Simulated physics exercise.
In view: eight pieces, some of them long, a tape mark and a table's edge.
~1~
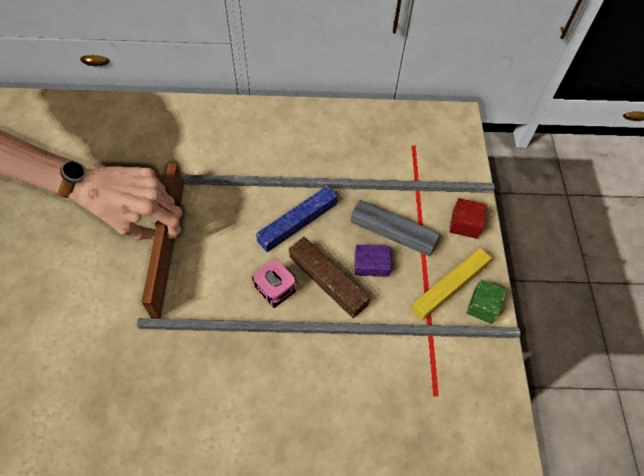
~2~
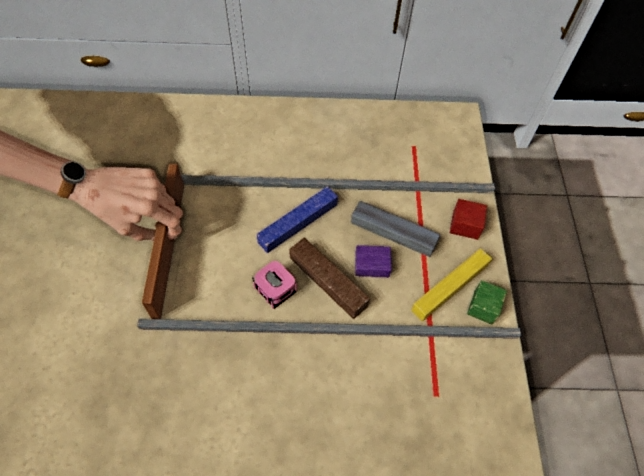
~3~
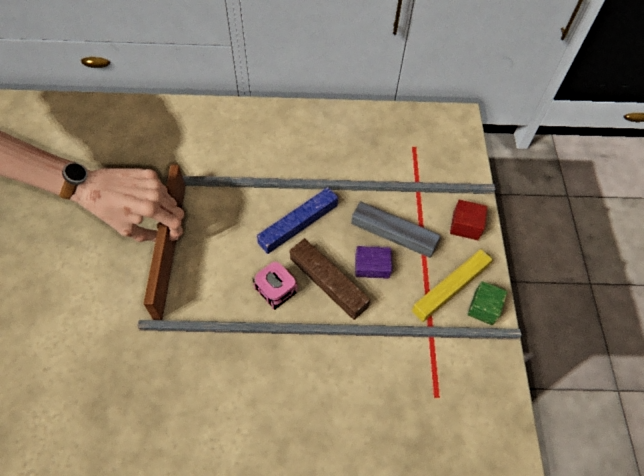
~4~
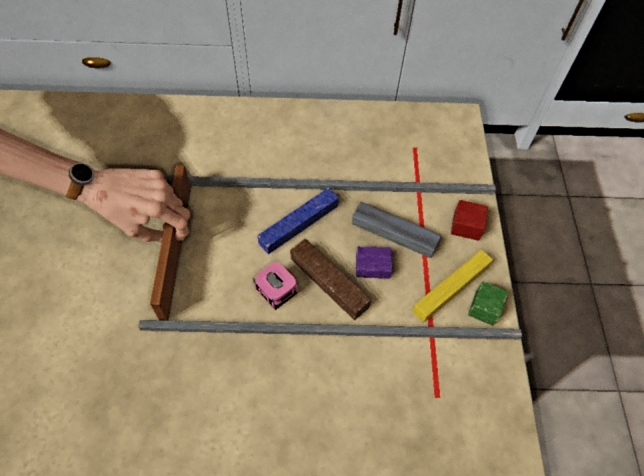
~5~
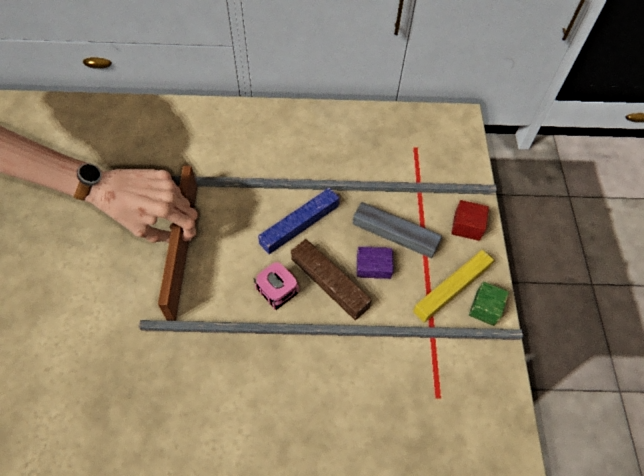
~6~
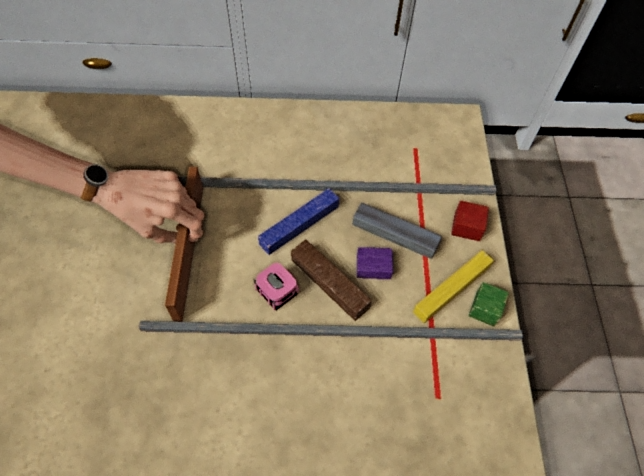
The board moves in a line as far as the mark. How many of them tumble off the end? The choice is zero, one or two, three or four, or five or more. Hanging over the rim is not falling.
Outcome: The number that fall off is one or two.
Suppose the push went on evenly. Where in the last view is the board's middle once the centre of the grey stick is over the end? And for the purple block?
At (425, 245) for the grey stick; at (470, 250) for the purple block.
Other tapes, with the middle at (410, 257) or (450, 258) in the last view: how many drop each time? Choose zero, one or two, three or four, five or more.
Taking them in turn, one or two; three or four.
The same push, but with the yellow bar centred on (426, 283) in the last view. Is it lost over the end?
The yellow bar falls.
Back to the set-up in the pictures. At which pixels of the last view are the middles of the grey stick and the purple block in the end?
The grey stick stops around (507, 248); the purple block around (468, 248).
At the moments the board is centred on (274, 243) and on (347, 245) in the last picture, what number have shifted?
2 and 6.
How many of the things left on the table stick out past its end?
It comes to 2.
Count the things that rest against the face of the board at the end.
In contact: 2.
A little later, none off yet; green block at rest near (489, 304); red block at rest near (470, 221); yellow bar at rest near (454, 286).
Next, none off yet; green block at rest near (489, 305); red block at rest near (470, 221); yellow bar shifted a little near (473, 284).
When it is over, the number that fall off is one or two; down, yellow bar and green block.
